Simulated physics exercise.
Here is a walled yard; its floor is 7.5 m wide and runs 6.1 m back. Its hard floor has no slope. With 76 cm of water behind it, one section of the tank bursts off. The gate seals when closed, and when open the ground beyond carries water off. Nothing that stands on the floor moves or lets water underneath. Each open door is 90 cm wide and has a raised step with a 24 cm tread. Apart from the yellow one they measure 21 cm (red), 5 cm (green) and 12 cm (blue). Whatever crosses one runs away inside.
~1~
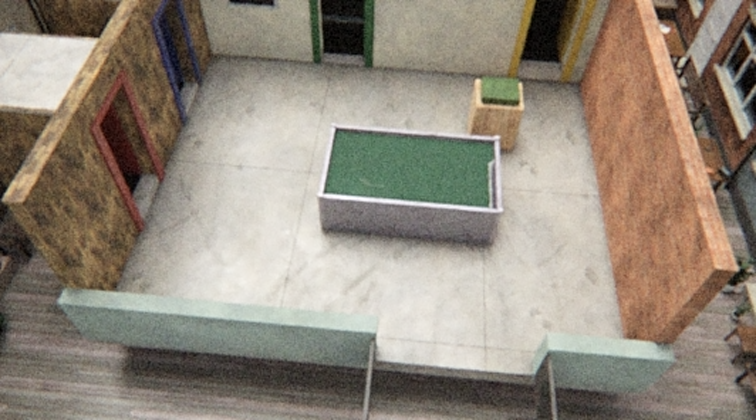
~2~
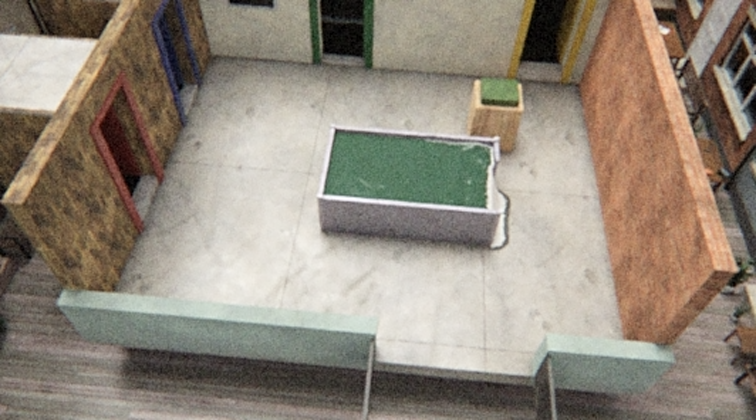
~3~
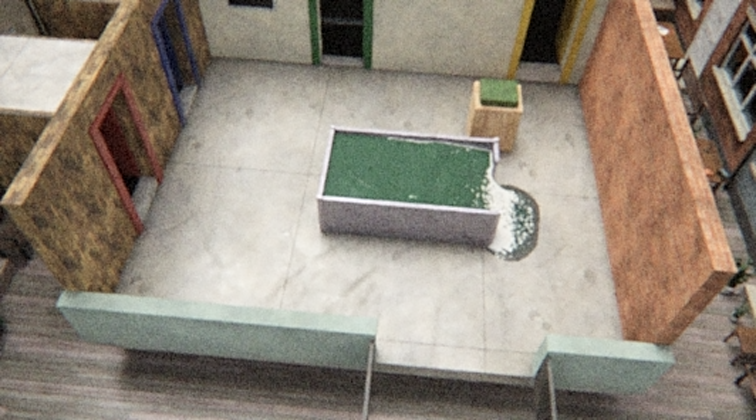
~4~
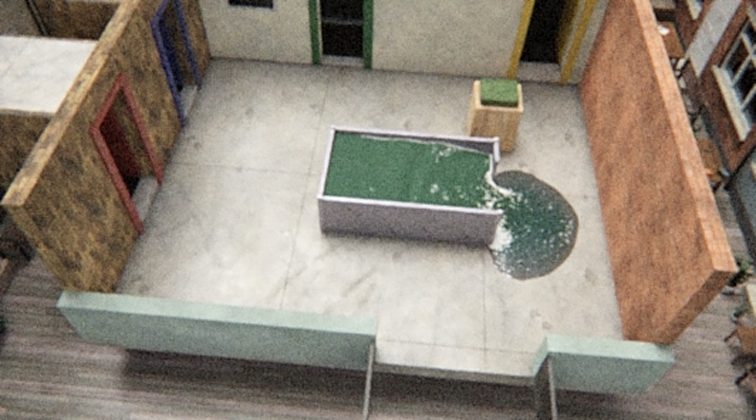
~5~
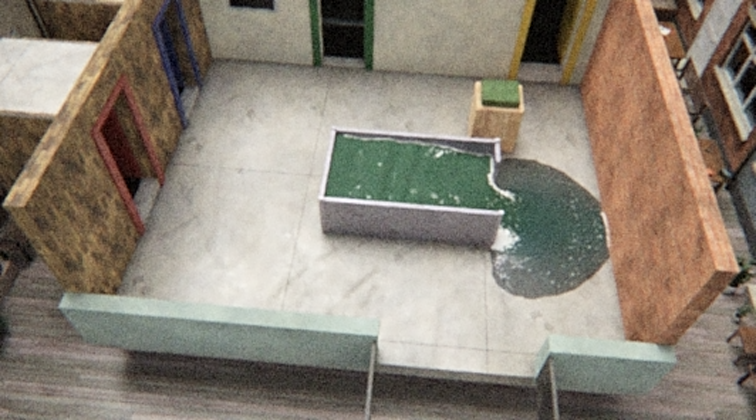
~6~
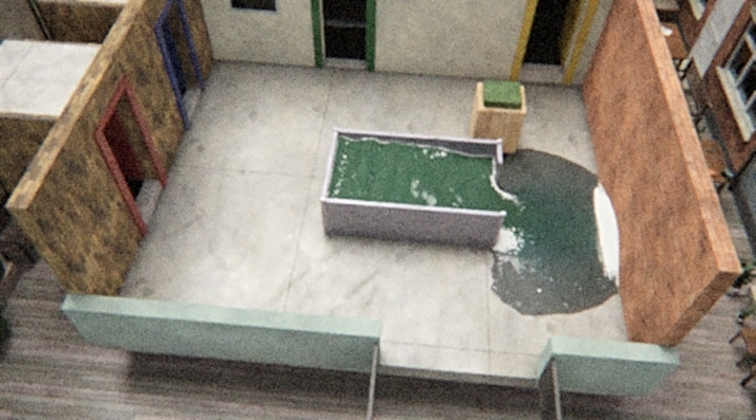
The video shows a walled yard with a rectangular tank of green water, still at first; then its right end opens and water pours out, spreading in a widening, foam-flecked pool across the pale floor to the reddish-brown right wall.
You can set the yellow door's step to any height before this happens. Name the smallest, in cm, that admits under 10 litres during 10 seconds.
Some 21 cm above the ground.
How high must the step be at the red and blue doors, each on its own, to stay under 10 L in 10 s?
Roughly 6.5 cm at red and 6.0 cm at blue.
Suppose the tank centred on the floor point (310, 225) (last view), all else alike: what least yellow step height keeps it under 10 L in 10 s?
Then roughly 18 cm.
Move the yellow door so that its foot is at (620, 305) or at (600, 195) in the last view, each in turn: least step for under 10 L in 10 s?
Roughly 27 and 33 cm.
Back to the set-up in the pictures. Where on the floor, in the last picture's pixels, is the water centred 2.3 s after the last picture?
Near (493, 220).
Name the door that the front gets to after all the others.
It is the blue one.
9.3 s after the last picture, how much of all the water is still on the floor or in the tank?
About 88 per cent.
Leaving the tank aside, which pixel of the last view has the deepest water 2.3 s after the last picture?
Near (624, 358).
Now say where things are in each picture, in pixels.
The first frame shows the tank at (412, 169) is whole and still, 76 cm deep; the yellow door at (550, 38) is dry.
In the second frame, water pours out at (490, 208) and has run 0.3 m, to (506, 205); about 10 cm deep outside, 76 cm at the back.
In the third frame, the front is at (535, 217), 0.8 m from the gap at (489, 210); 0.9 m2 of floor is wet, 76 cm left at the back.
In the fourth frame, the gap is at (489, 210), the front 1.4 m out at (573, 231); the back of the tank holds 76 cm.
In the fifth frame, the gap is at (491, 211), the front 1.9 m out at (607, 249); the back of the tank holds 76 cm.
In the sixth frame, the gap is at (493, 212), the front 2.0 m out at (615, 286); the back of the tank holds 71 cm; the yellow door at (551, 41), 3.8 m from the gap, is still 2.1 m from the nearest water.
Then, 0.7 s after the last picture water covers 15 % of the floor, deepest (44 cm) near (603, 235); it has not reached the yellow door.
Then, 2.3 s after the last picture water covers 35 % of the floor, deepest (38 cm) near (624, 358); 25 cm at the yellow door, 0 litres in over its 26 cm step.
Then, 9.3 s after the last picture water covers 95 % of the floor, deepest (10 cm) near (222, 64); 8 cm at the yellow door, 0 litres in over its 26 cm step.
At the yellow door as built, the water peaked near 26 cm, 2.1 s after the last picture.
Run again over the same 10 s with other heights there, 18 litres in over 19.5 cm, 4 litres over 23 cm. The limit of 10 litres is kept from about 21 cm up.
